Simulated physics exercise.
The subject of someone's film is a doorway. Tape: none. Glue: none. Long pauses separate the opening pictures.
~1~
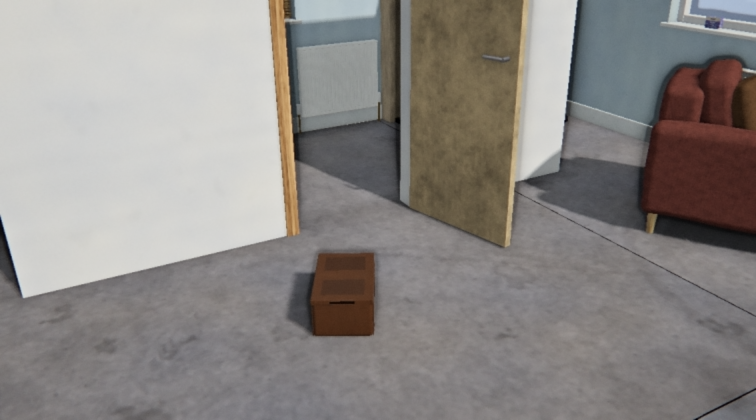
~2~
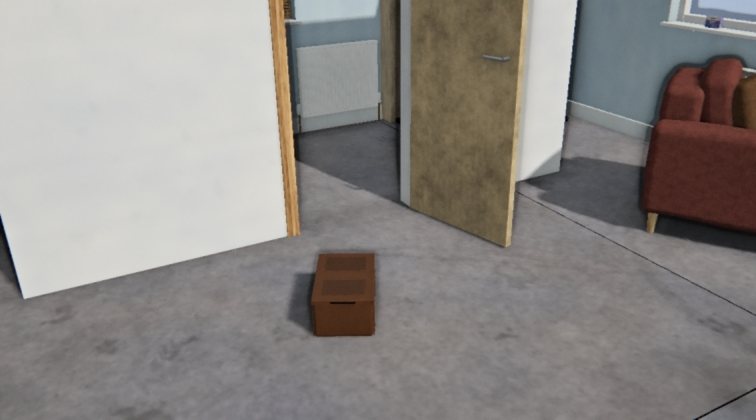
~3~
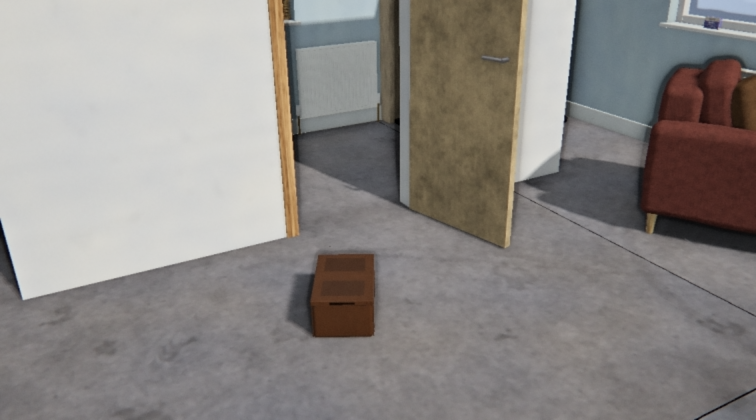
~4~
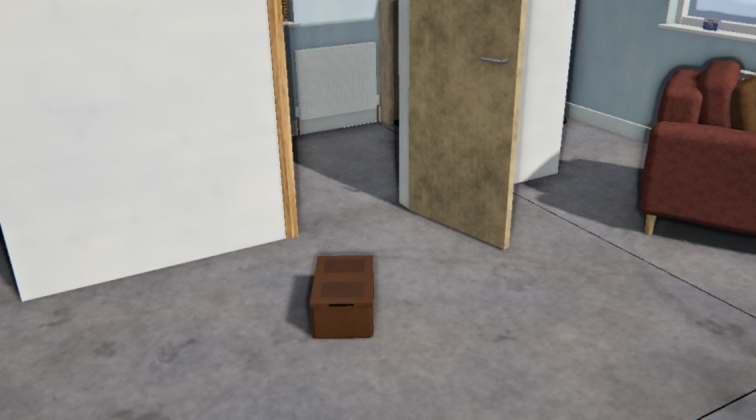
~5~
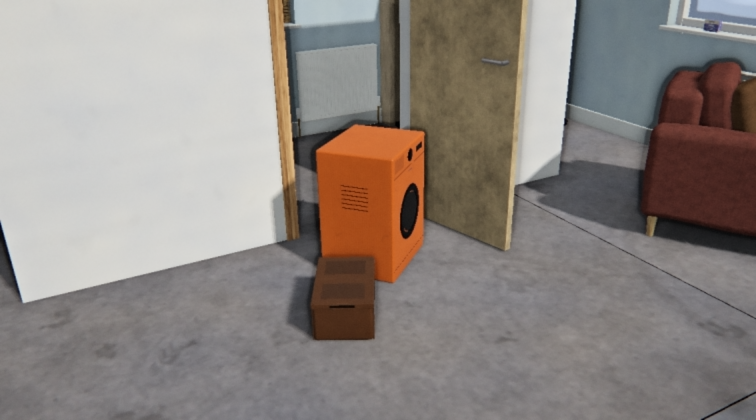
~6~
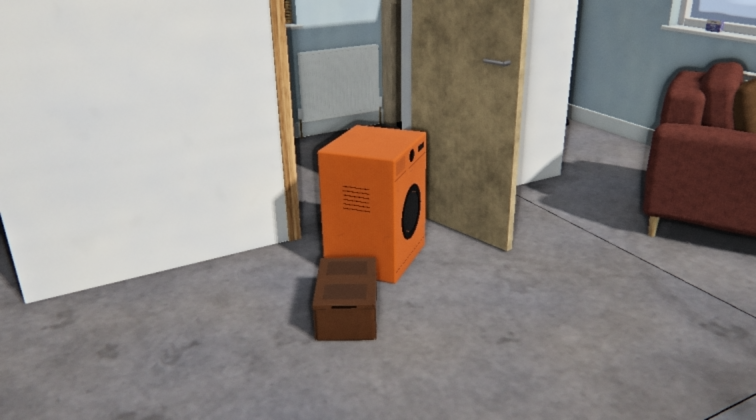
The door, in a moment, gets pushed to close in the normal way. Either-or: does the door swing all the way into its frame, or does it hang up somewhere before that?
The door hangs up before that.
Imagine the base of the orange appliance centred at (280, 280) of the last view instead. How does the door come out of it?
After that, the door ends up flush.
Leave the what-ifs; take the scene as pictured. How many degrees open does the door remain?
Some 70°.
Then, 0.60 s later than the last frame, door 91° open.
Then, 0.90 s later than the last frame, door 80° open.
When it is over, door 70° open; both as before. End places, in pixels of the last picture, orange appliance near (374, 202).
